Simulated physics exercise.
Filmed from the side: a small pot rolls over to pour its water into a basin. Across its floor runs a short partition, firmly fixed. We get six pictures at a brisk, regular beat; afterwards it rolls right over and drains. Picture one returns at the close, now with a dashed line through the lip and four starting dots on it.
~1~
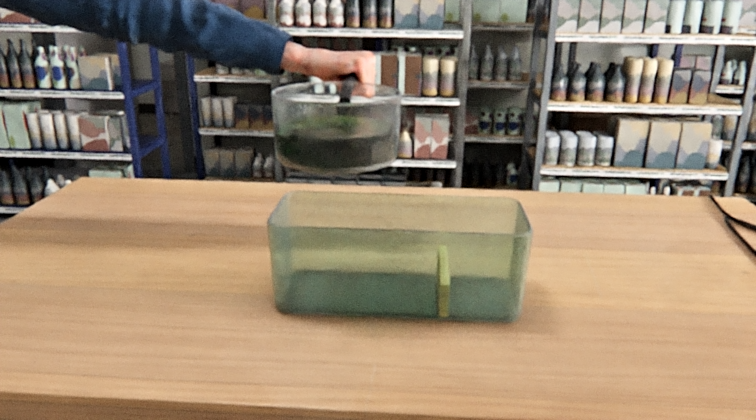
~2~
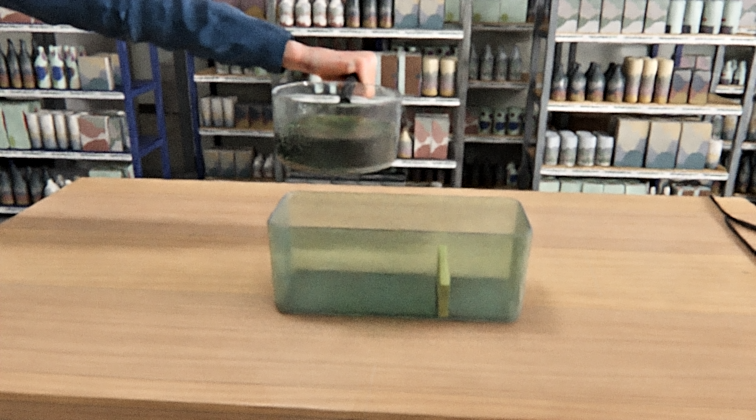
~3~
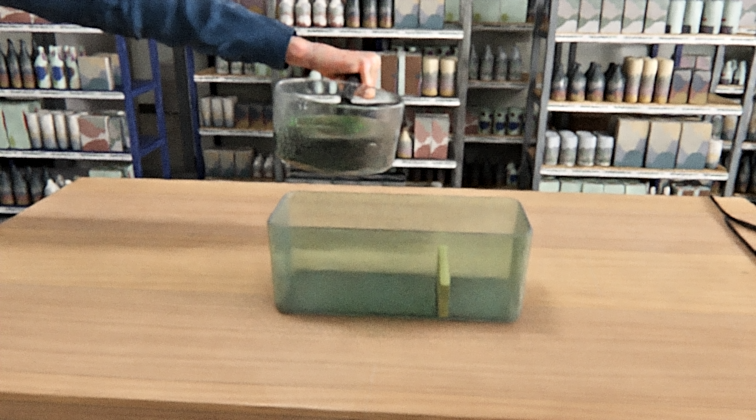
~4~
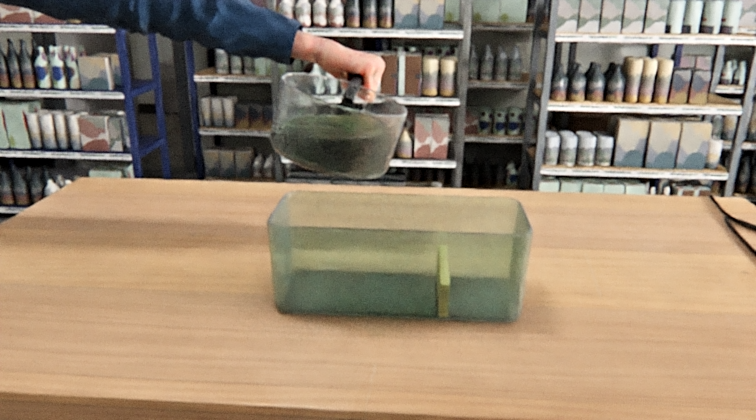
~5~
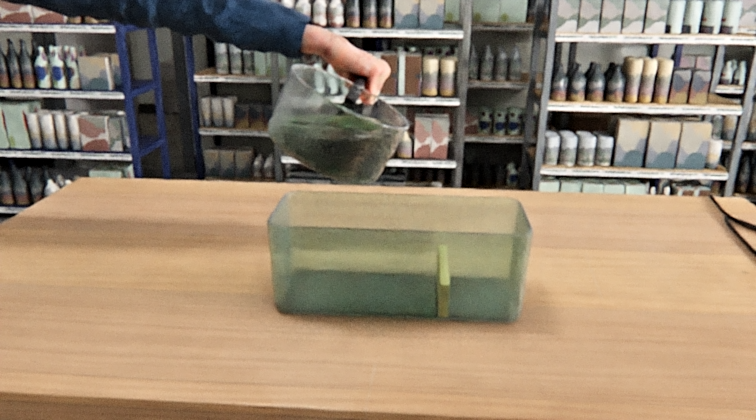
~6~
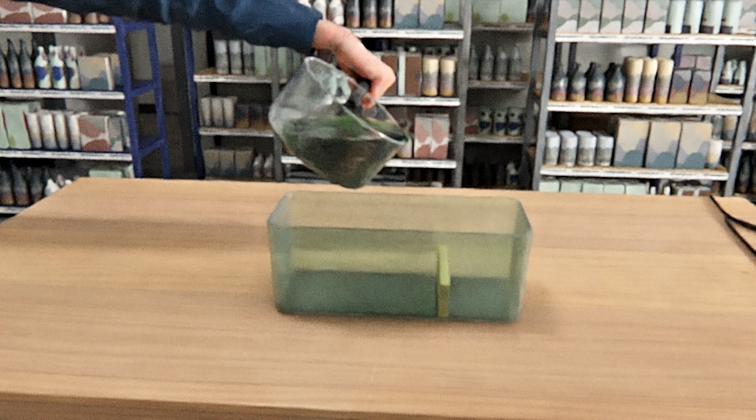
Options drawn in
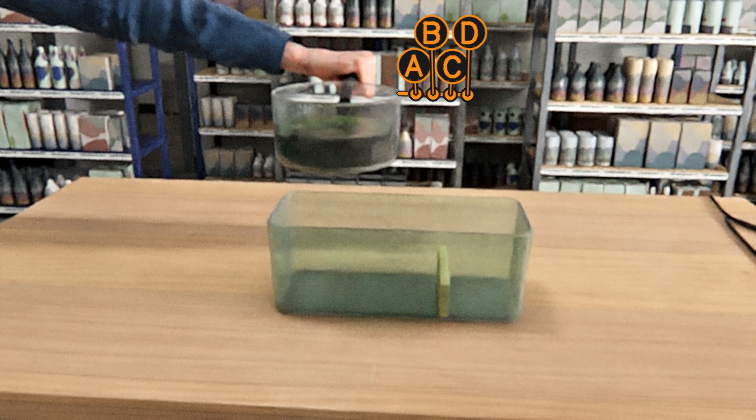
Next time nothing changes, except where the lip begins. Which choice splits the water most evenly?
Use spot A.
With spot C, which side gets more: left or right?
The right one.
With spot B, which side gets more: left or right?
The right one.
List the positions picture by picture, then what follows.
In the first picture, upright, lip at (399, 93); basin from (275, 308) to (521, 318); top of the wall at (443, 263); nothing has left yet.
In the second picture, upright, lip at (400, 95); nothing has left yet.
In the third picture, tipped about 7°, lip at (402, 101); nothing has left yet.
In the fourth picture, tipped about 15°, lip at (405, 111); nothing has left yet.
In the fifth picture, tipped about 26°, lip at (406, 124); nothing has left yet.
In the sixth picture, tipped about 39°, lip at (405, 139); water is over the lip, down to (405, 139).
On the marked copy, A at (415, 93); B at (433, 94); C at (450, 94); D at (467, 94).
Choosing A, about 49 % ends left of the wall and 50 % right of it.
Choosing B, about 30 % ends left of the wall and 69 % right of it.
Choosing C, about 18 % ends left of the wall and 82 % right of it.
Choosing D, about 19 % ends left of the wall and 81 % right of it.
